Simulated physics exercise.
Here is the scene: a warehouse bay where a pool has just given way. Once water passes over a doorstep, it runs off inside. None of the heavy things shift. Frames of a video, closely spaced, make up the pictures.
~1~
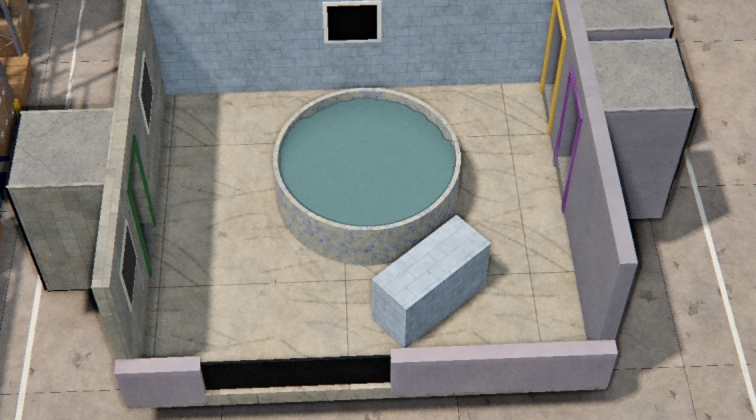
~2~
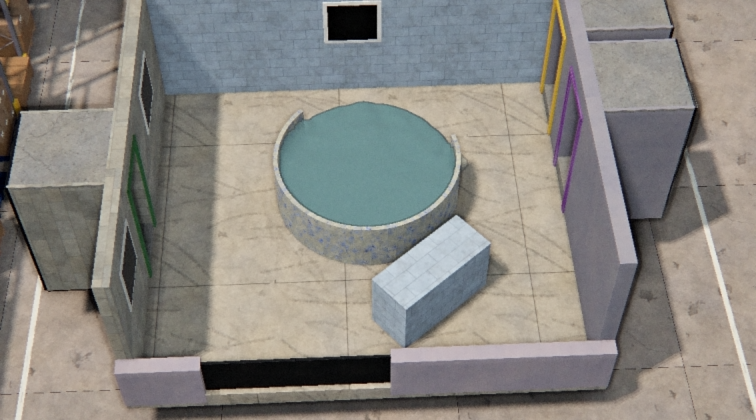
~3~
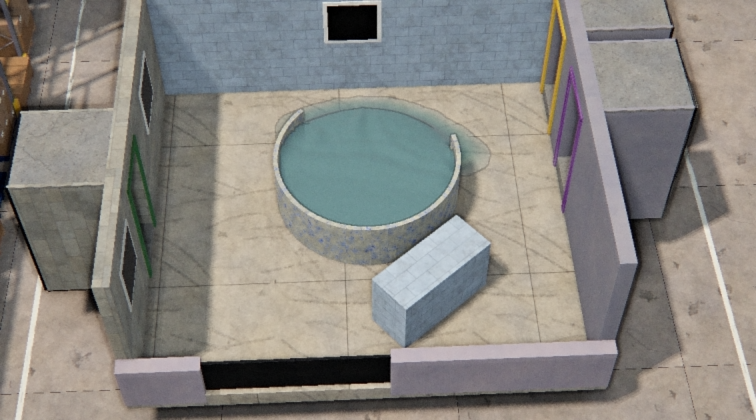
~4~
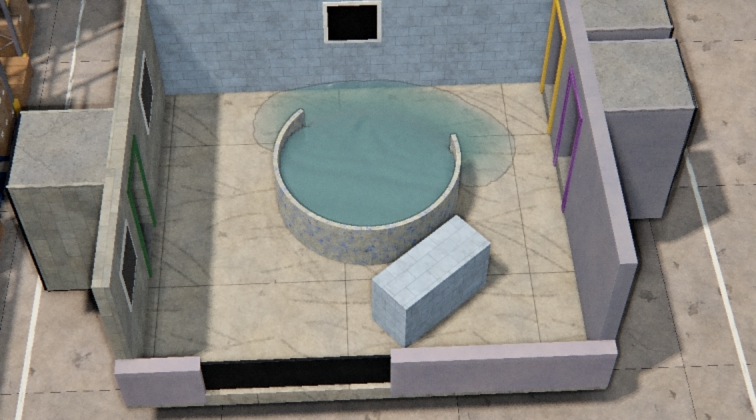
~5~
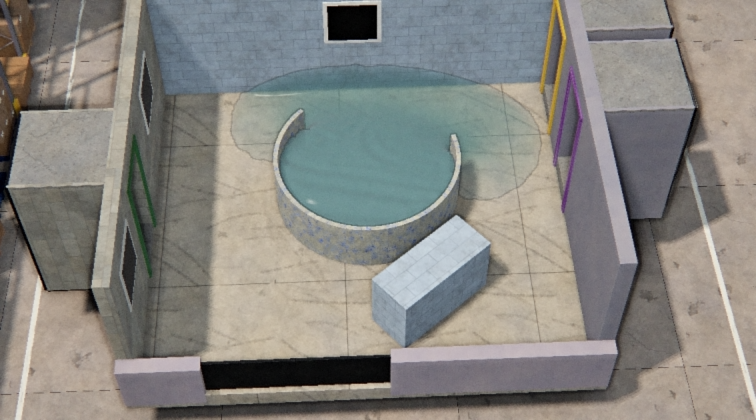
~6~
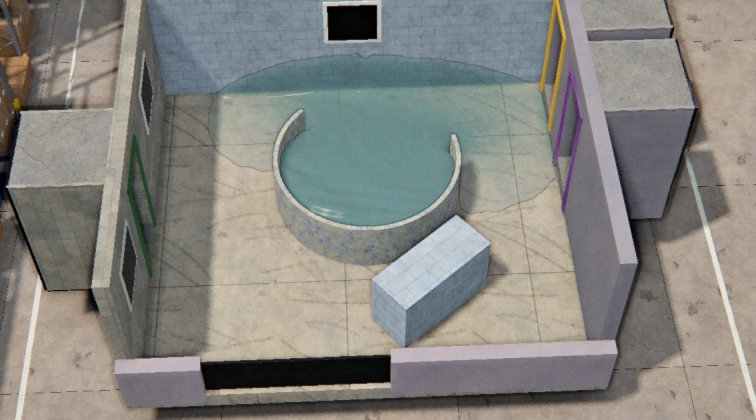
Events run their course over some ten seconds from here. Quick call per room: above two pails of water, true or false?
Green door: True; yellow door: True; purple door: False.
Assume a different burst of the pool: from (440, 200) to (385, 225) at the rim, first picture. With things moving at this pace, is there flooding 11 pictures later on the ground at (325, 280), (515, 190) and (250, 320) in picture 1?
Sequence of results: Reached by the flood, reached by the flood, reached by the flood.
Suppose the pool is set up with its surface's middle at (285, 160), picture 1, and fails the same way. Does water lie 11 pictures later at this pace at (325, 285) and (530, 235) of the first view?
I'd say spared for the first and spared for the second.
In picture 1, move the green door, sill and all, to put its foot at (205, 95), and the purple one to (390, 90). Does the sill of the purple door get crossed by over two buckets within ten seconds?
Checking it alone, the purple door overshoots.
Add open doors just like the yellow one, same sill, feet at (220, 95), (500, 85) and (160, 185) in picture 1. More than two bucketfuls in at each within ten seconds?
Lab note, doors in listed order: Under the limit, over the limit, under the limit.
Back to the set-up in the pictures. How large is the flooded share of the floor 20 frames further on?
That's roughly 80 per cent.
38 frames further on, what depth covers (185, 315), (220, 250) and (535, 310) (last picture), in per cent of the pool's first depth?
In that order: 8, 6 and 30 per cent.
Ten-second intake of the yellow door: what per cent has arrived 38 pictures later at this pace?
Roughly 100 per cent.
A moment on, water covers 30 % of the floor; the green door not reached, the yellow door over two buckets in, the purple door wet at the sill, nothing in.
Next, water covers 45 % of the floor; the green door wet at the sill, nothing in, the yellow door far over two buckets in, the purple door wet at the sill, nothing in.
Then, water covers 80 % of the floor; the green door wet at the sill, nothing in, the yellow door far over two buckets in, the purple door wet at the sill, nothing in.
Later, water covers 100 % of the floor; the green door wet at the sill, nothing in, the yellow door far over two buckets in, the purple door wet at the sill, nothing in.
In the end, water covers 100 % of the floor; the green door over two buckets in, the yellow door far over two buckets in, the purple door wet at the sill, nothing in.
